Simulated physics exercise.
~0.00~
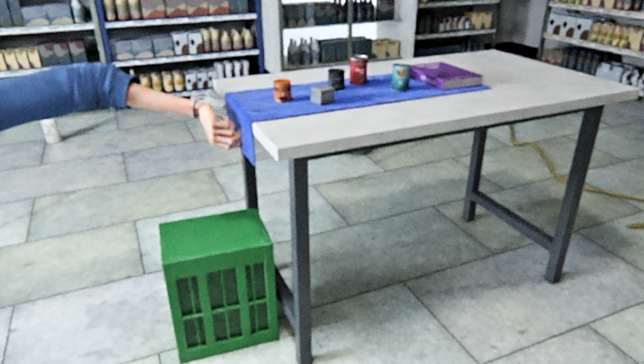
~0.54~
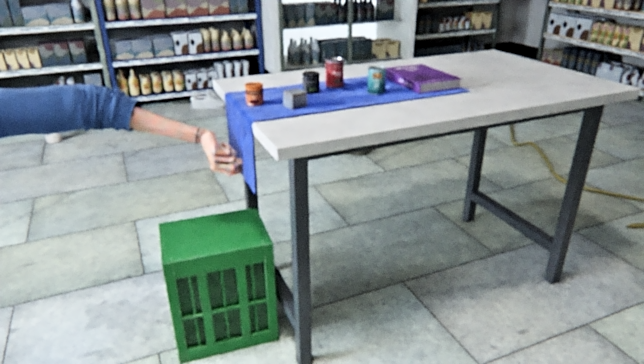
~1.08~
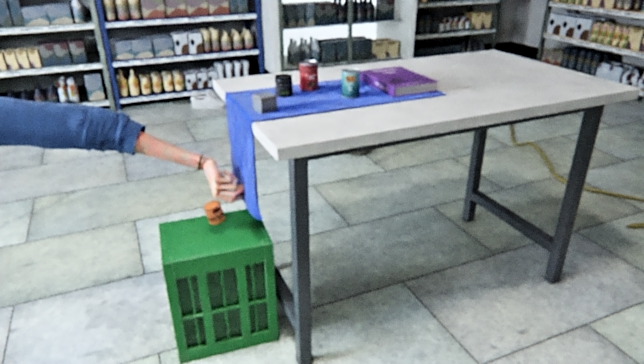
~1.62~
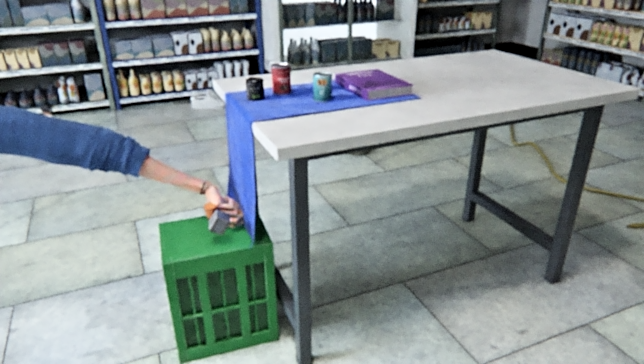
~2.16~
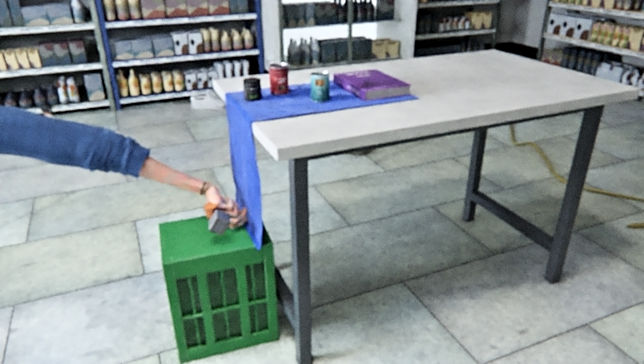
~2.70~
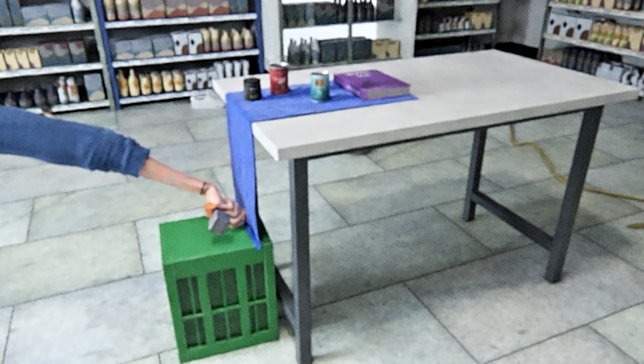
At first, a blue cloth hangs over the left end of a pale table, carrying several small containers, a grey cube and a purple book, while a hand grips its edge above a green crate. The hand draws the cloth down, and everything on it slides left together. The orange pot goes over the edge first, dropping towards the top of the crate. The grey cube follows, tipping over as it comes down beside the pot near the hand. Then the pulling stops, with the cloth's hem at the crate and the remaining containers and book still on the table.
